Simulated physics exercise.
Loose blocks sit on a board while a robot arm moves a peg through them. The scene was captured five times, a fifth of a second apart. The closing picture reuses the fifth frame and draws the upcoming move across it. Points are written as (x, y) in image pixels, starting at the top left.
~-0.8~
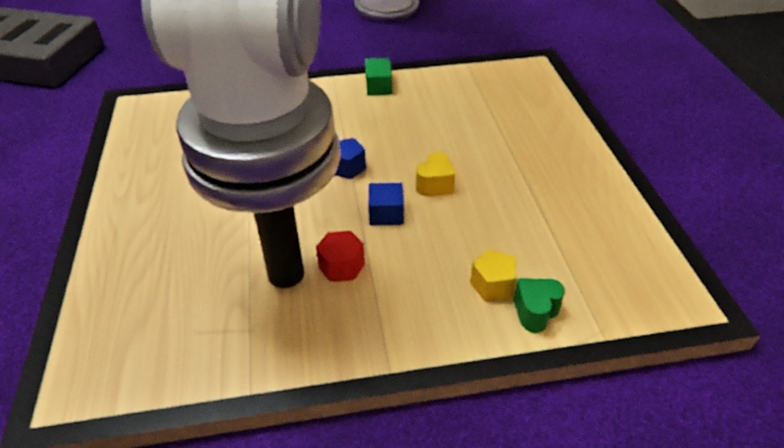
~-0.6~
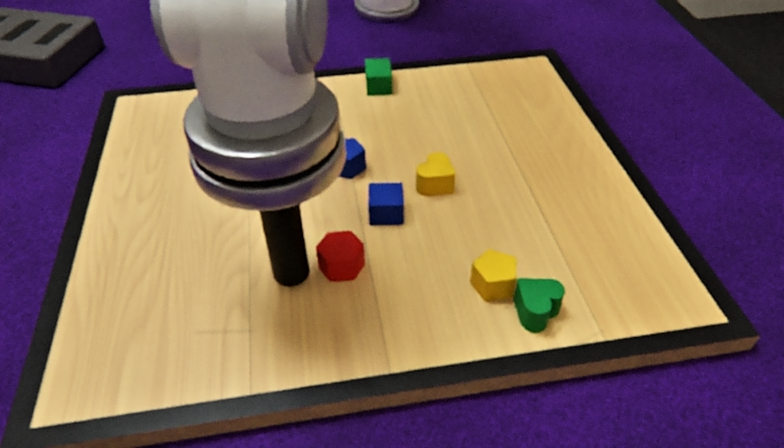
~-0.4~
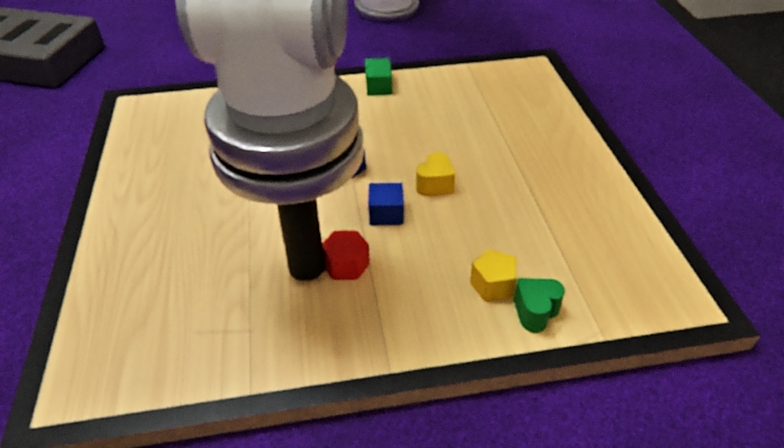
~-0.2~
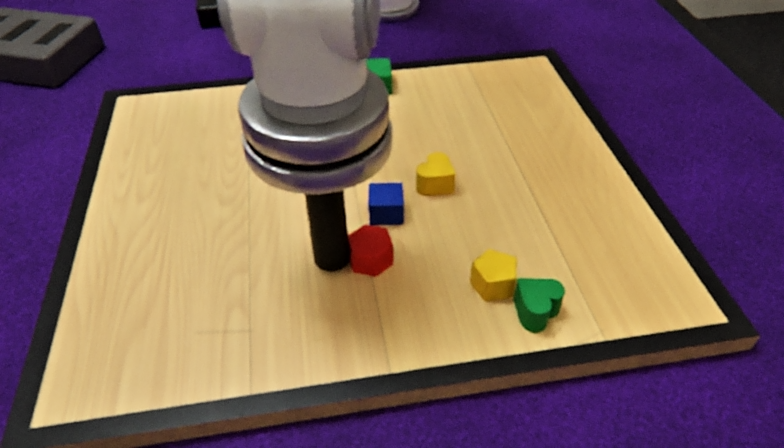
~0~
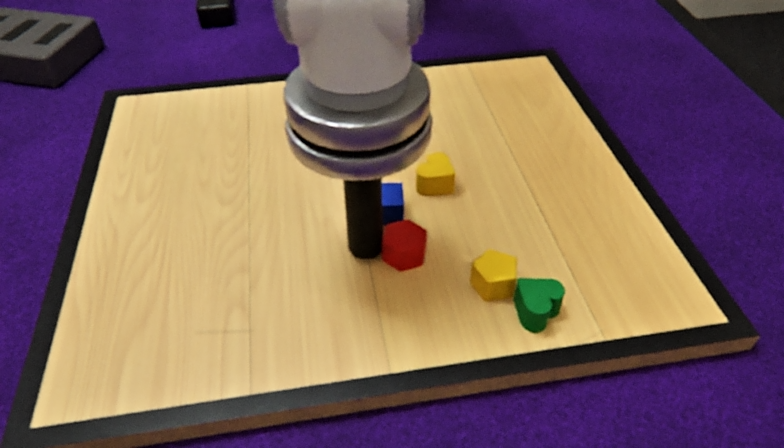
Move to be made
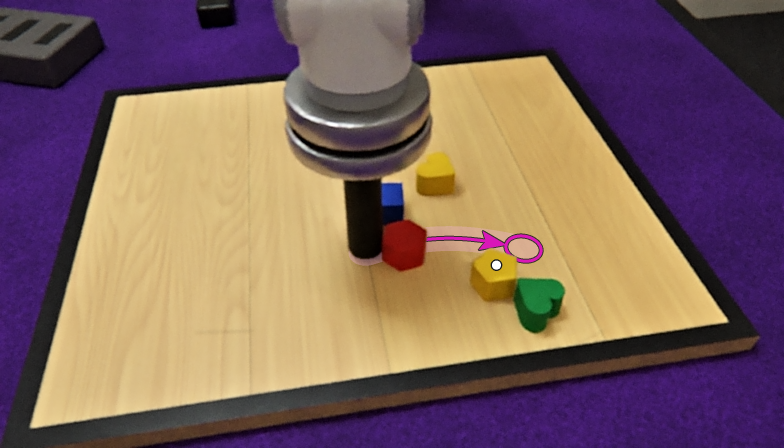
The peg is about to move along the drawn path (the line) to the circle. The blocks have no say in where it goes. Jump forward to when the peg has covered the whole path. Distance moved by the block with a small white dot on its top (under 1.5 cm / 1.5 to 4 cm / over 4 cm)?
It travels between 1.5 and 4 cm.
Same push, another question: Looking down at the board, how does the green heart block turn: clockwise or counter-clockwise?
From overhead, anticlockwise.
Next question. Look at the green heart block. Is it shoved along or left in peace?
It moves.
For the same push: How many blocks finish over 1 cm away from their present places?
Answer: 3+.
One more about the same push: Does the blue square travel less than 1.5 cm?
Yes, it checks out.
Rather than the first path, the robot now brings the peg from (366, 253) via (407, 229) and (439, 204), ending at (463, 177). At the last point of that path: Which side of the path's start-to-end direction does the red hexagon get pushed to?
It's going to go right.
The drawn path runs from (366, 253) via (417, 241) and (470, 239), ending at (523, 248); the dot is on the yellow pentagonal block.
The first path, step by step. One third of the way, peg at (418, 235); red hexagon at (454, 234), turned 30° clockwise.
Two thirds of the way, peg at (471, 234); red hexagon at (496, 244), turned 65° clockwise; yellow pentagonal block at (505, 276), turned 30° clockwise; green heart block at (547, 297).
At the end, peg at (525, 243); blue square not moved; red hexagon at (533, 259), turned 115° clockwise; yellow pentagonal block at (508, 285), turned 65° clockwise; green heart block at (553, 305), turned 35° anticlockwise.
